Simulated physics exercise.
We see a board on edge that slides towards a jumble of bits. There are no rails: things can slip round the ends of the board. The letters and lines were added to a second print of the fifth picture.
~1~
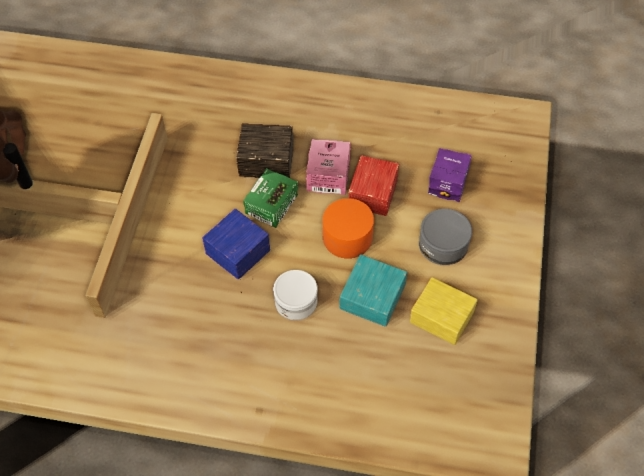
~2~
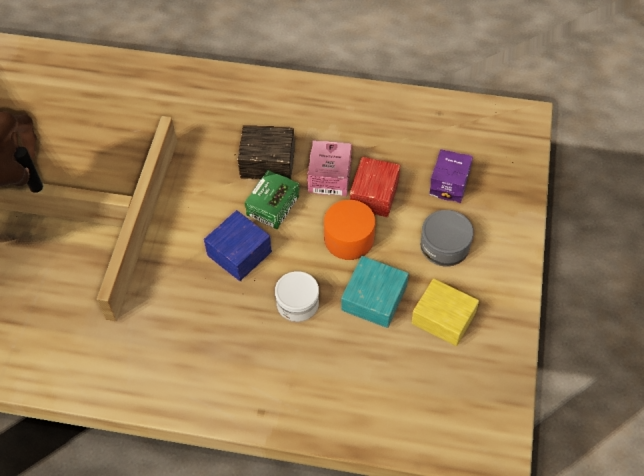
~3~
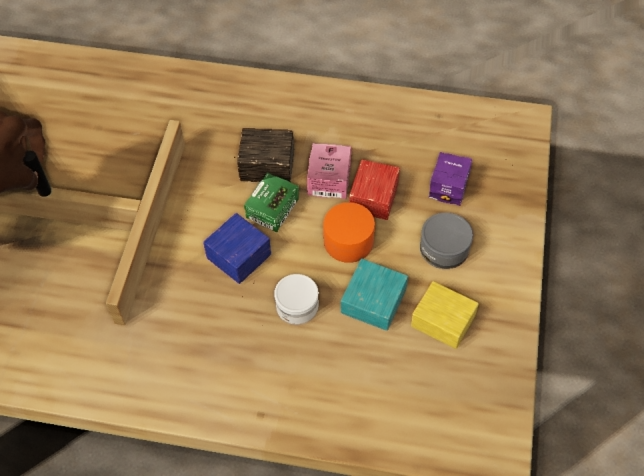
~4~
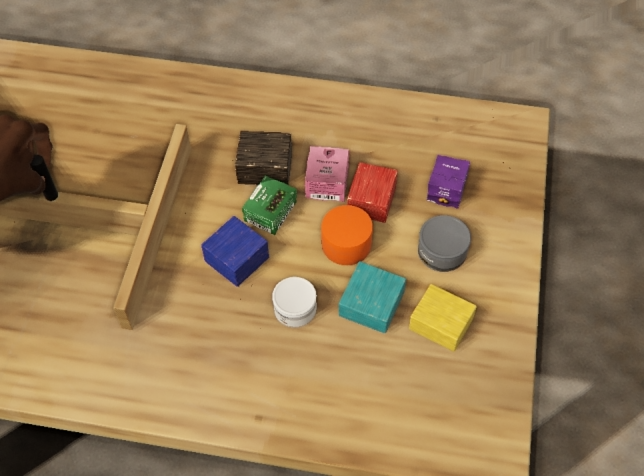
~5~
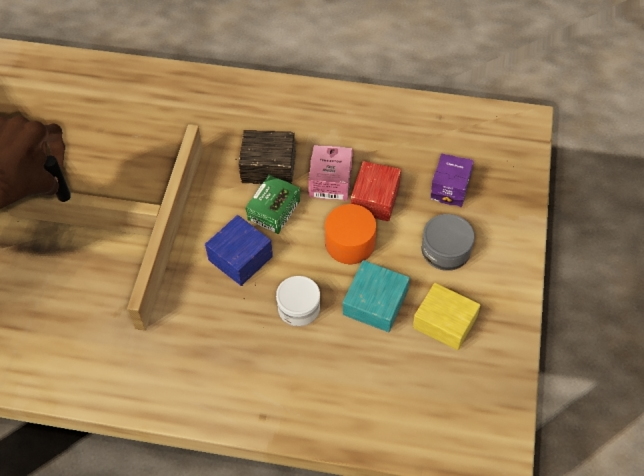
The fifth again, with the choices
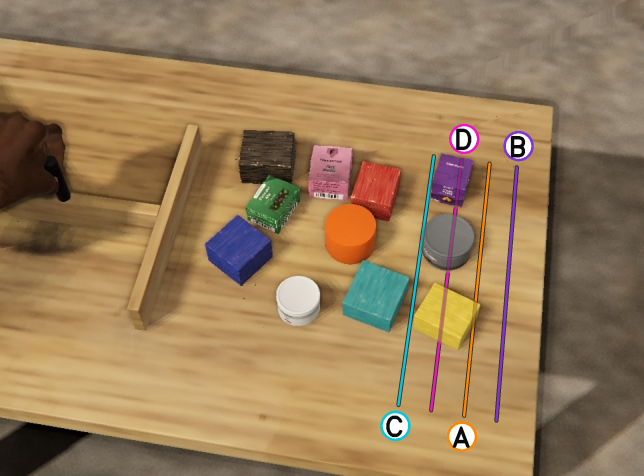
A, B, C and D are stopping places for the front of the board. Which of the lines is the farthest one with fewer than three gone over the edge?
As far as mark C.
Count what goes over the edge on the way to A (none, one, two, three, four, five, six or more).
In all, six or more.
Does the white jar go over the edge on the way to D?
No.
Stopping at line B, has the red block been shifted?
Yes.
On the copy, A at (478, 279); B at (508, 283); C at (418, 270); D at (448, 274).
On C. First, board (254, 224); black block (307, 164); pink box (351, 176).
Then, board (345, 236); purple packet (509, 177); grey jar (476, 245).
Finally, board (415, 246); yellow block (538, 330); red block (545, 212); none fallen.
By contrast, A drops seven; B drops seven; D drops four.
